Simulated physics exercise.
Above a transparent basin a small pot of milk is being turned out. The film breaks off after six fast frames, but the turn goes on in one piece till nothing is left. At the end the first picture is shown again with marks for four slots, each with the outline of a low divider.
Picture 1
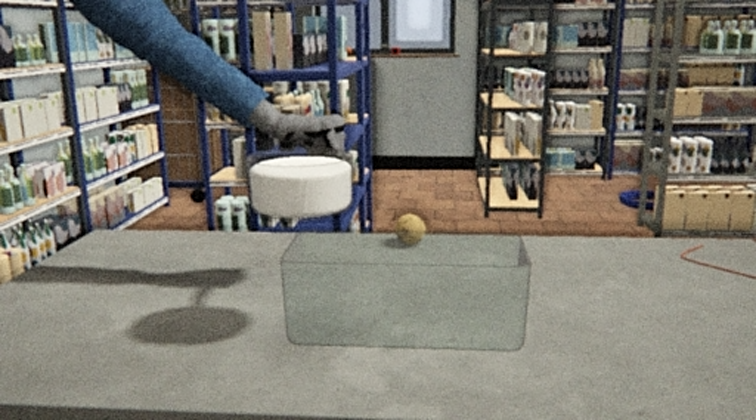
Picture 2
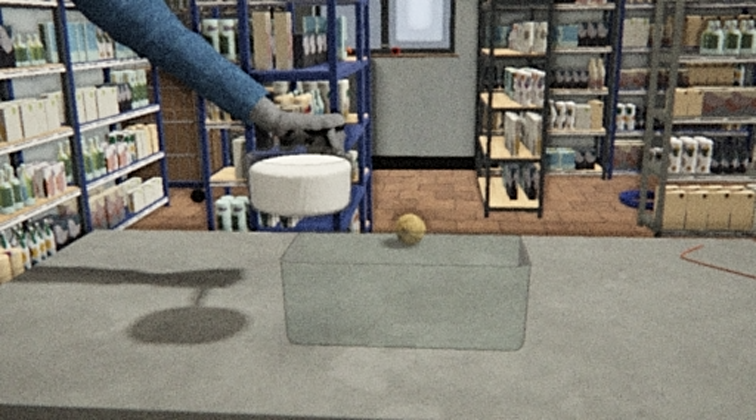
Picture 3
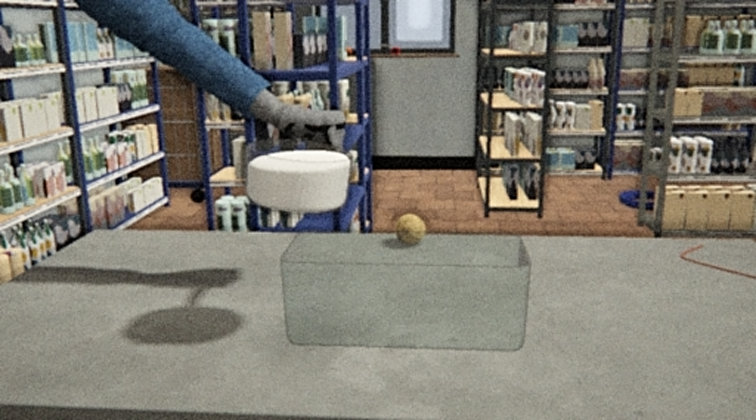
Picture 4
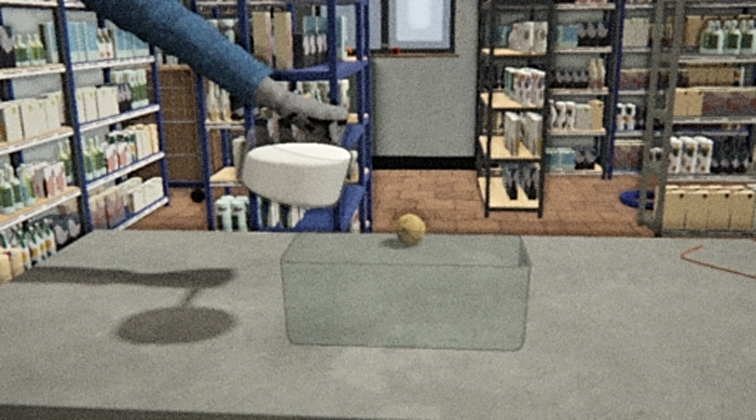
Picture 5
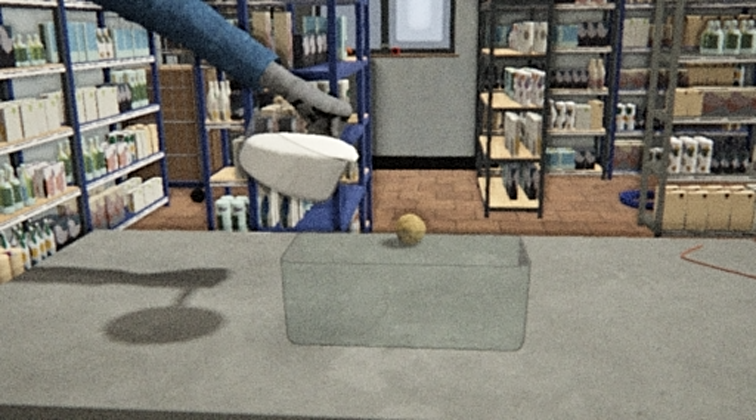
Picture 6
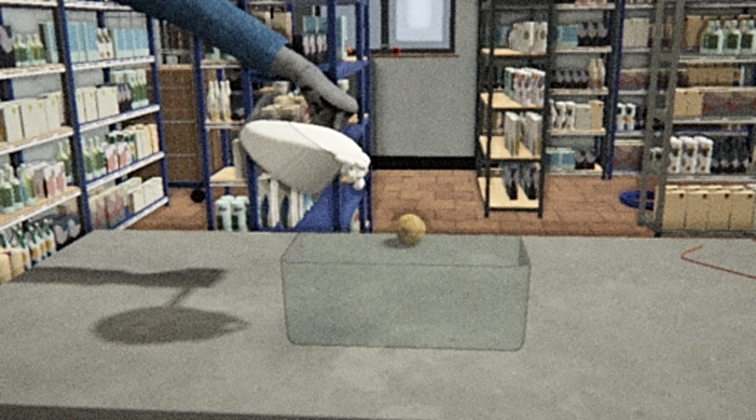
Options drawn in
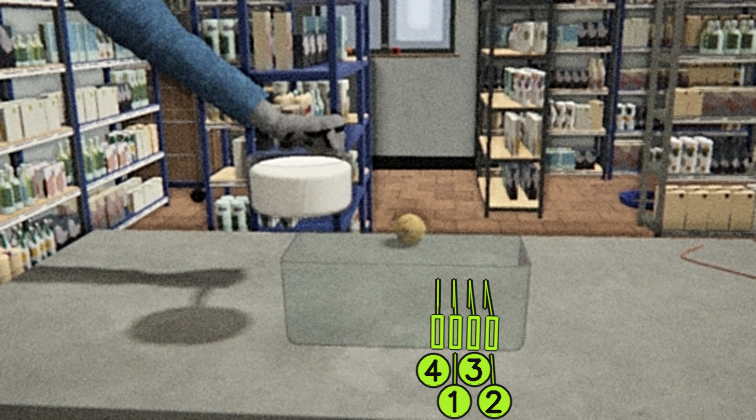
A blue-sleeved arm held a small white pot above and left of a clear basin on a gray table, then gradually tilted it rightward until milk began coming over its lip.
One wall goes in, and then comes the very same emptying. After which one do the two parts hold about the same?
4 is best.
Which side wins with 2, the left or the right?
More ends on the left.
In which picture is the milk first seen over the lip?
In picture 5.
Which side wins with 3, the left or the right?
The left one.
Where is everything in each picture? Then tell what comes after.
In the first frame, upright, lip at (350, 156); basin from (287, 341) to (524, 348); nothing has left yet.
In the second frame, upright, lip at (350, 156); nothing has left yet.
In the third frame, tipped about 7°, lip at (350, 156); nothing has left yet.
In the fourth frame, tipped about 16°, lip at (350, 156); nothing has left yet.
In the fifth frame, tipped about 27°, lip at (350, 156); milk is over the lip, down to (354, 159).
In the sixth frame, tipped about 40°, lip at (350, 156); milk is over the lip, down to (359, 187).
In lime, 1 at (455, 353); 2 at (491, 355); 3 at (473, 354); 4 at (437, 353).
Choosing 1, about 74 % ends left of the wall and 22 % right of it; 4 % is lost outside.
Choosing 2, about 86 % ends left of the wall and 11 % right of it; 3 % is lost outside.
Choosing 3, about 86 % ends left of the wall and 7 % right of it; 7 % is lost outside.
Choosing 4, about 50 % ends left of the wall and 48 % right of it; 3 % is lost outside.
